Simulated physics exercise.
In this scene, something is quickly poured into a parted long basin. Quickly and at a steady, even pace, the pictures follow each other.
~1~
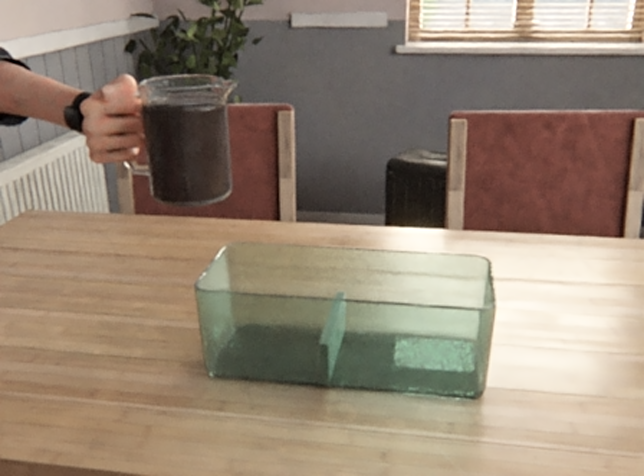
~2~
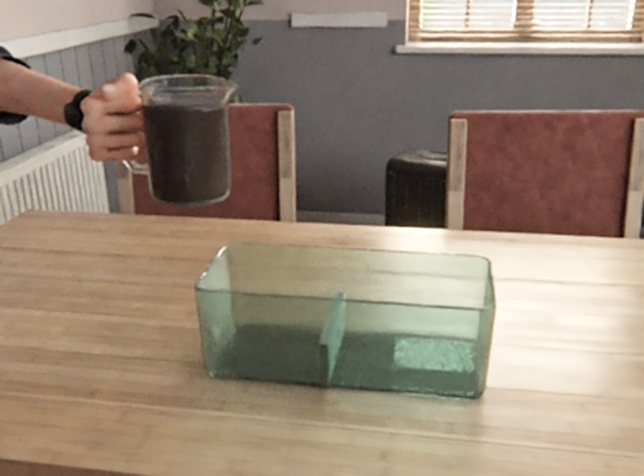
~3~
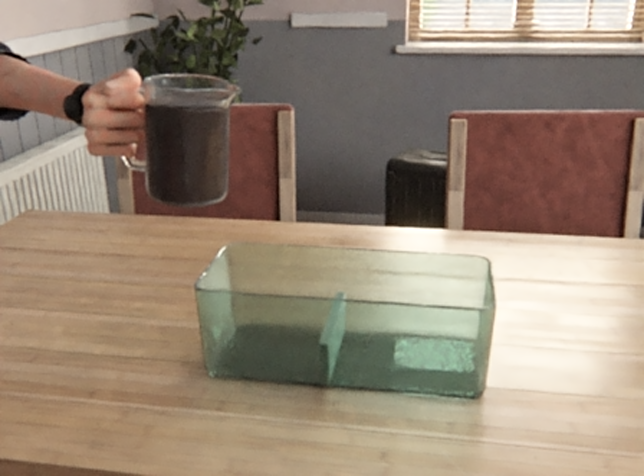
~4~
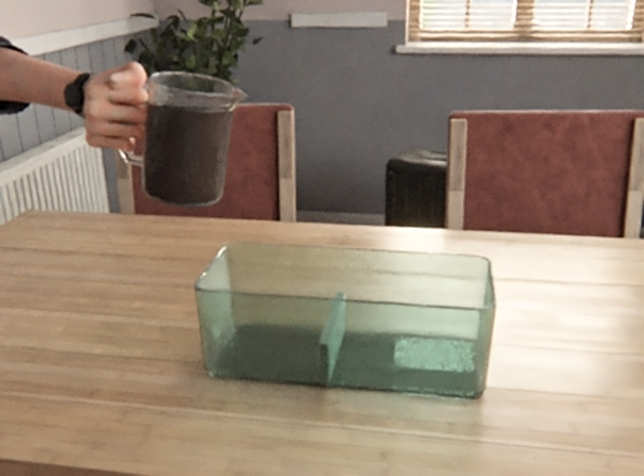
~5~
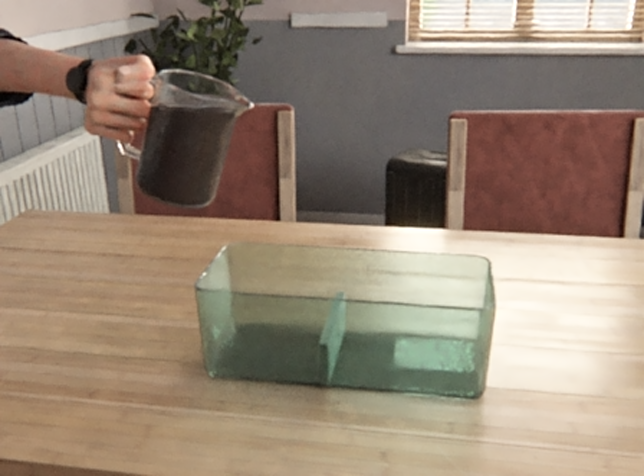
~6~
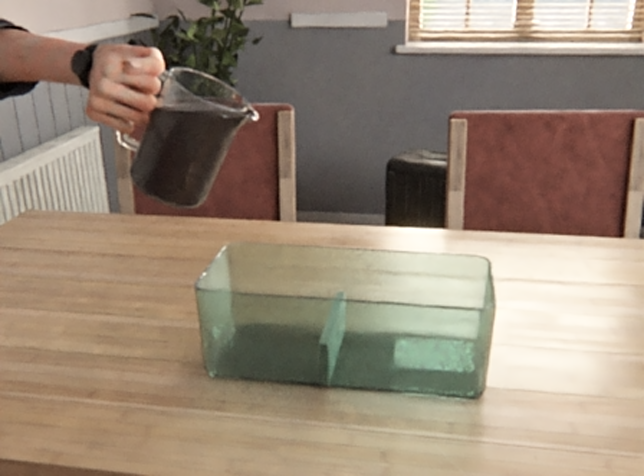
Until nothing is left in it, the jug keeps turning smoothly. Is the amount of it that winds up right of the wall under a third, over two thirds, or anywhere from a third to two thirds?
The right side of the wall holds a small share, below one third.
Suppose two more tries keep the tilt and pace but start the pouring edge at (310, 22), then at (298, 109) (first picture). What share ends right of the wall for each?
It comes to 90 % the first time and 95 % the second.
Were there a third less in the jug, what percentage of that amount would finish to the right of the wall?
My estimate is about 5 percent.
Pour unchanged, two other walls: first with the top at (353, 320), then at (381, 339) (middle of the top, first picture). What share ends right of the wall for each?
Respectively 0 and 15 per cent, approximately.
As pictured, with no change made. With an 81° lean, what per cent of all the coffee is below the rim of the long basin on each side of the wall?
Left 5, right 0.
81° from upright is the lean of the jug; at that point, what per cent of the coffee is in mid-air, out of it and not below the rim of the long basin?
Something close to 20 percent of it.
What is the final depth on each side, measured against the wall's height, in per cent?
Left: About 50; right: About 10.
A moment on, the jug is tipped on its side and 76 per cent is still to pour, 5 is left of the wall and 1 right of it.
Next, the jug is tipped on its side and 35 per cent is still to pour, 35 is left of the wall and 8 right of it.
Then the jug is tipped on its side and 11 per cent is still to pour, 65 is left of the wall and 15 right of it.
Later the jug is tipped on its side and 3 per cent is still to pour, 78 is left of the wall and 15 right of it.
At rest 83 per cent lies left of the wall, 16 right of it and 1 outside.
